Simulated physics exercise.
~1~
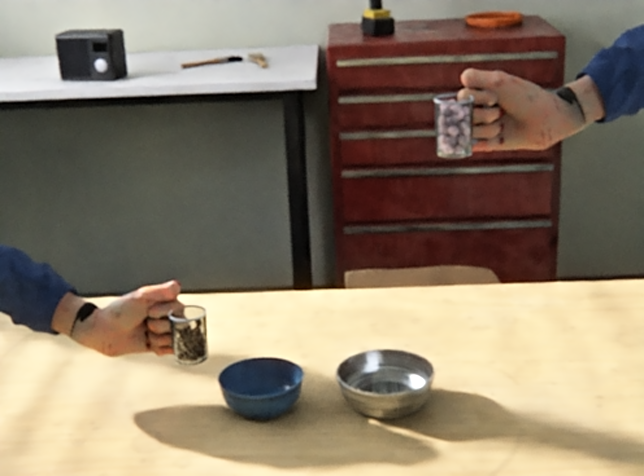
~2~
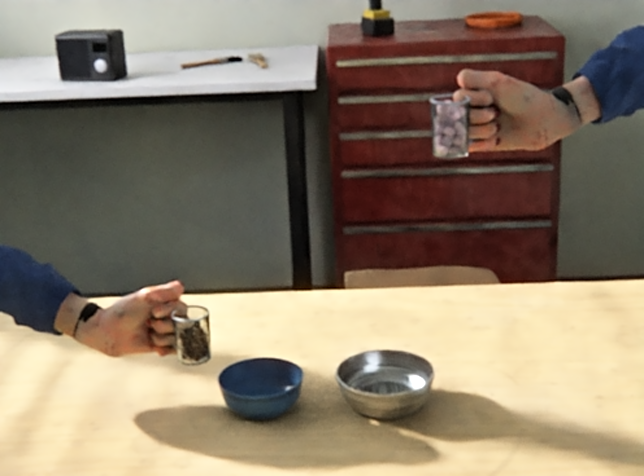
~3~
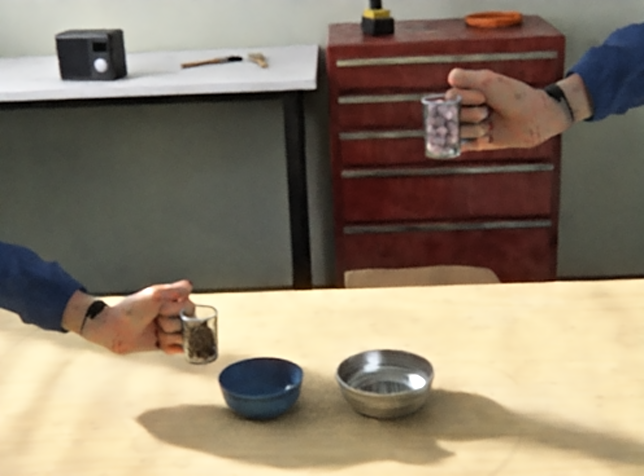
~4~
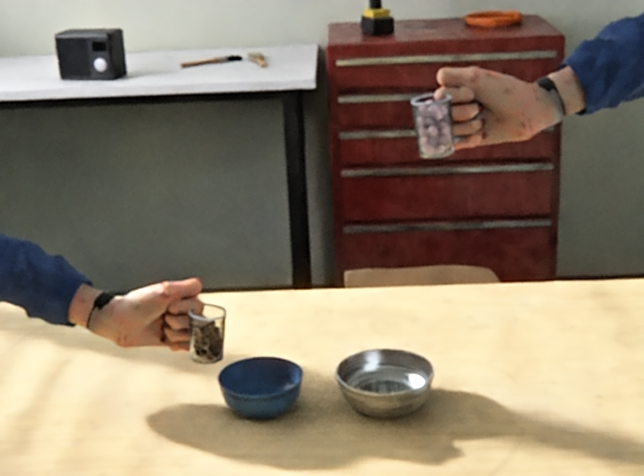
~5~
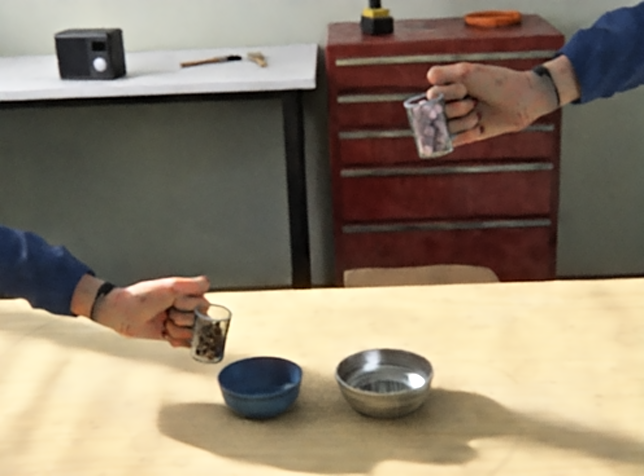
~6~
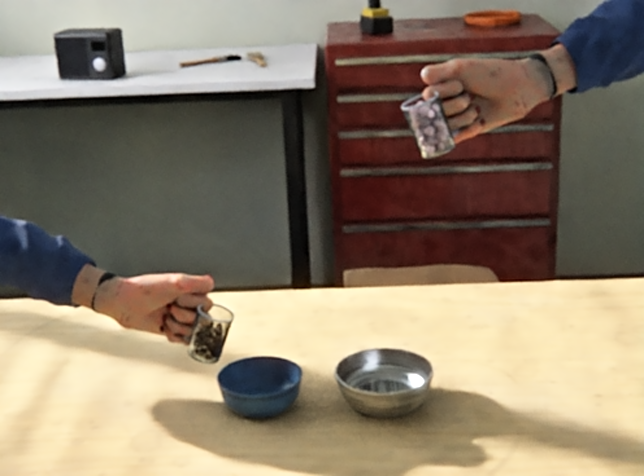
In a workshop-like room, a pale wooden table is seen from slightly above, with a red drawer cabinet and a white bench behind. A blue bowl sits left of a silvery metal one, both empty, while blue-sleeved hands hold clear cups of dark balls low at left and pale pinkish pearls high at right. Both hands ease inward, then tilt their cups toward each other, as the camera stays still.
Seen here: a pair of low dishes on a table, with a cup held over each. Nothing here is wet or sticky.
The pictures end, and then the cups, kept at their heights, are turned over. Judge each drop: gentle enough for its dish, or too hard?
Left dish - gentle enough, right dish - too hard.
Then, 0.40 s on from there, left, the whole lot still in the cup; right, the whole lot still in the cup.
Then, 0.83 s on from there, left, the whole lot still in the cup; right, all but a few still in the cup, a little in the air.
Then, 1.34 s on from there, left, the whole lot in the dish; right, near a third in the dish, a little outside the dish, near half in the air.
In the end, left, the whole lot in the dish, none at all outside the dish; right, near two thirds in the dish, near a third outside the dish.
